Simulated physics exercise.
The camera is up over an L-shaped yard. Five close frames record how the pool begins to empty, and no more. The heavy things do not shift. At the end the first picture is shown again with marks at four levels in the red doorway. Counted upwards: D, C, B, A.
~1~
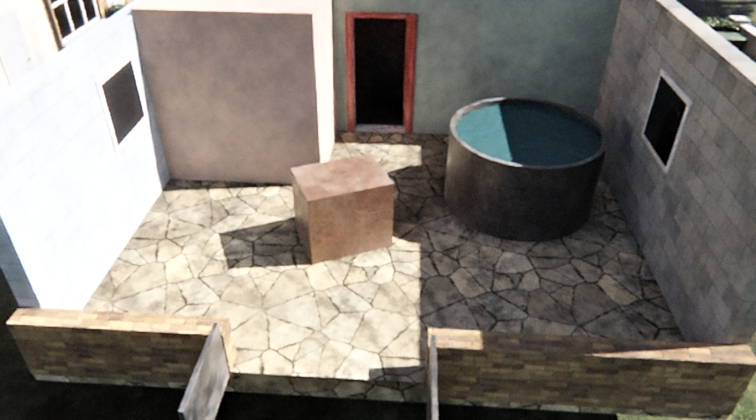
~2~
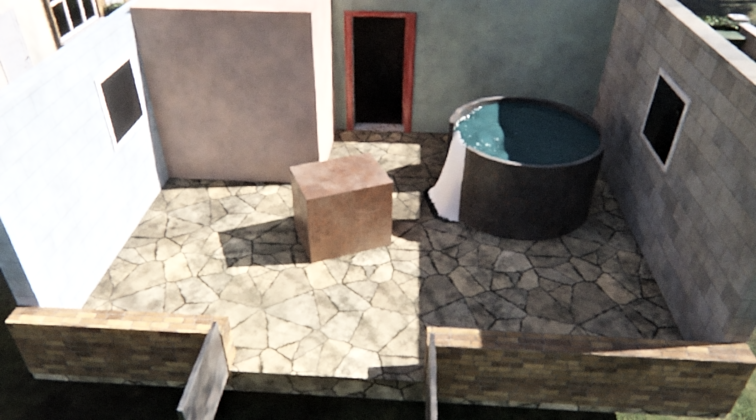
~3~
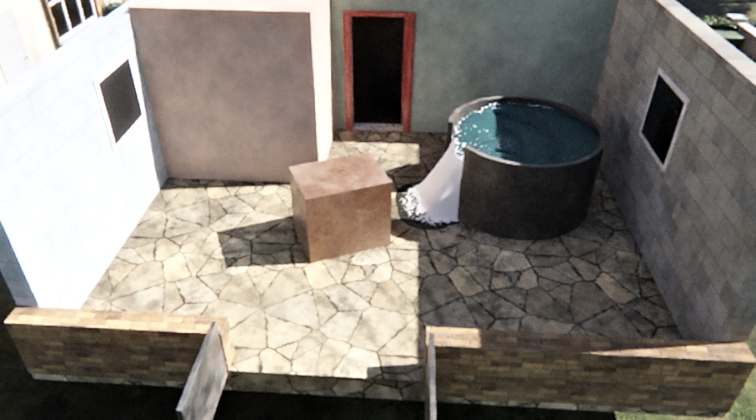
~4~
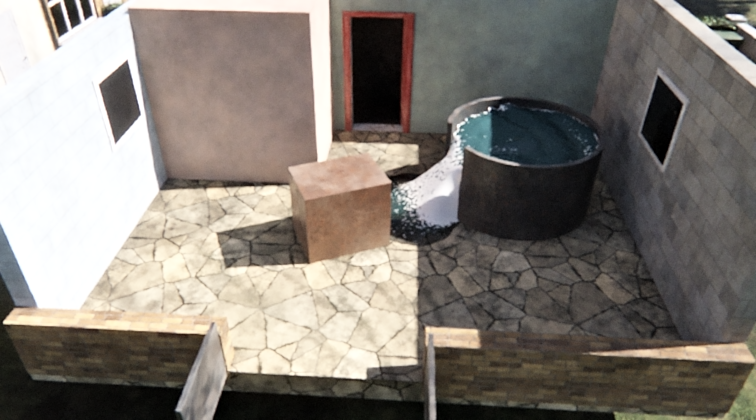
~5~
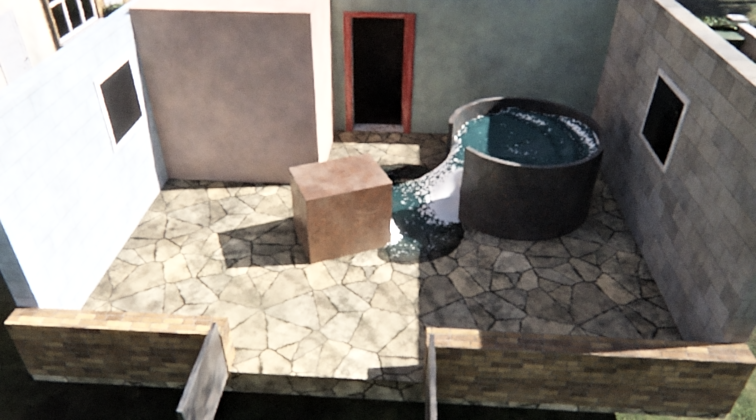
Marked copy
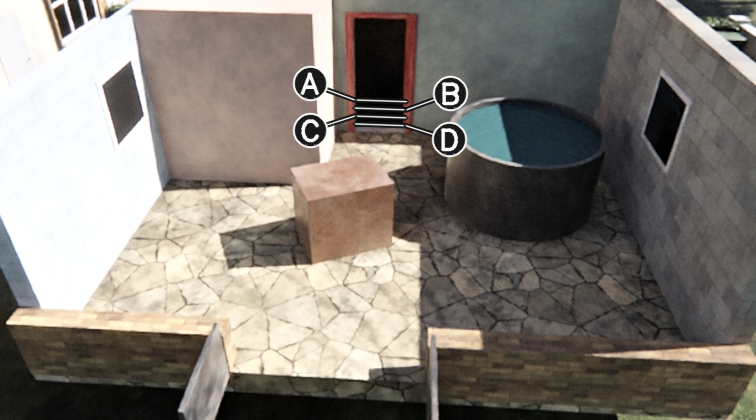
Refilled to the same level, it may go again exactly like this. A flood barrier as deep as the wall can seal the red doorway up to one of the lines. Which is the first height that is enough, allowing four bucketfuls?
The limit is C.
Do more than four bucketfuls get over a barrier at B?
No.
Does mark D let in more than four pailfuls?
Yes.
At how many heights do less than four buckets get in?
Three of them.
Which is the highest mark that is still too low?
That would be D.
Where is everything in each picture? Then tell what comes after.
In the first frame, water in the pool at rest, its middle at (527, 134); foot of the red doorway at (380, 132); open gate at (328, 319).
In the second frame, 1 % of the ground under water, visible out to (430, 190).
In the third frame, 3 % of the ground under water, visible out to (425, 225).
In the fourth frame, 6 % of the ground under water, visible out to (420, 235).
In the fifth frame, 11 % of the ground under water, visible out to (388, 254).
In white, A at (380, 100); B at (380, 108); C at (380, 116); D at (380, 124); from the bottom up D, C, B, A.
If A is chosen, nothing gets over.
If B is chosen, nothing gets over.
If C is chosen, a splash gets over, under a bucket.
If D is chosen, about 8 bucketfuls get in.
